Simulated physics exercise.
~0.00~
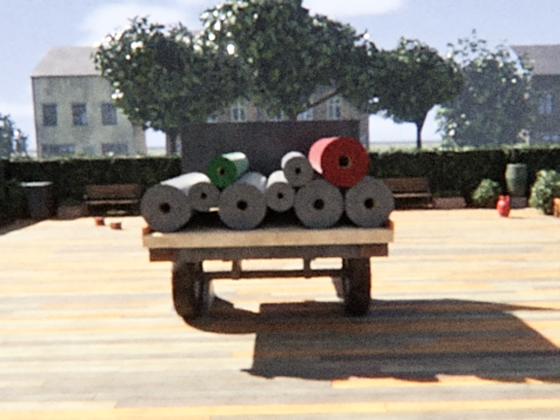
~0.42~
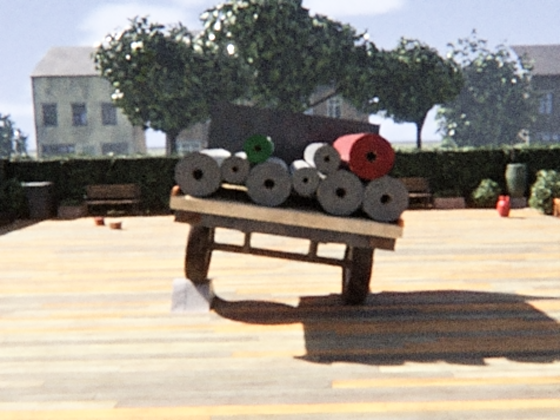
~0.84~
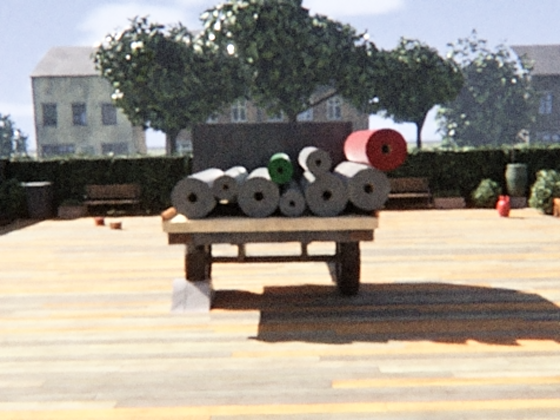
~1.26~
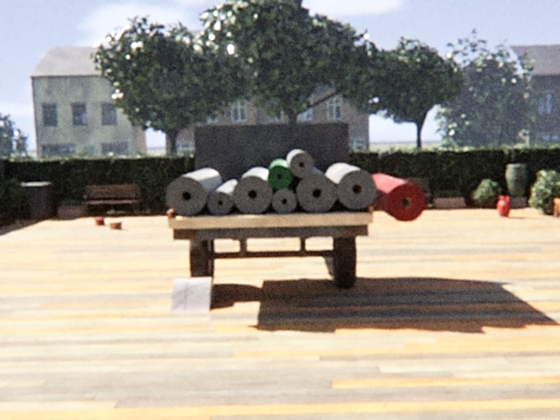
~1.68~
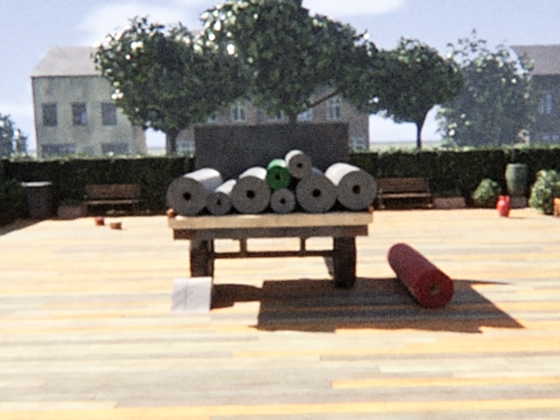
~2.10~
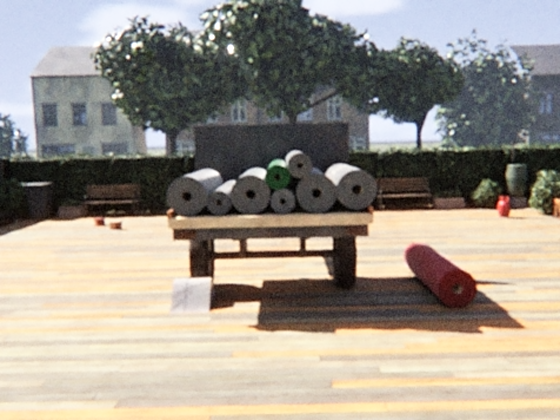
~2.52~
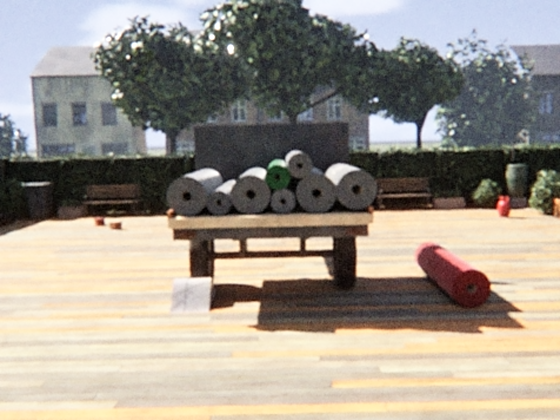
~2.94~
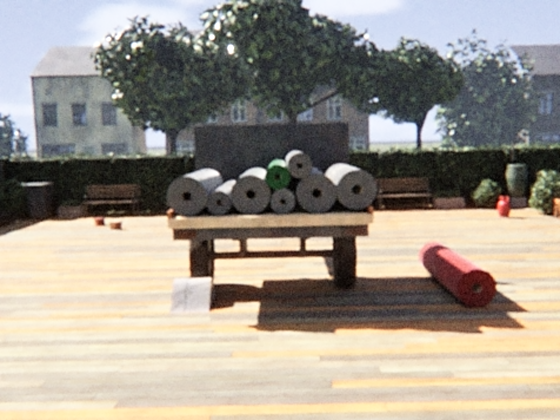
Flat trailer of stacked rolls tilting over a small block and levelling, red roll dropping off right, green staying aboard.
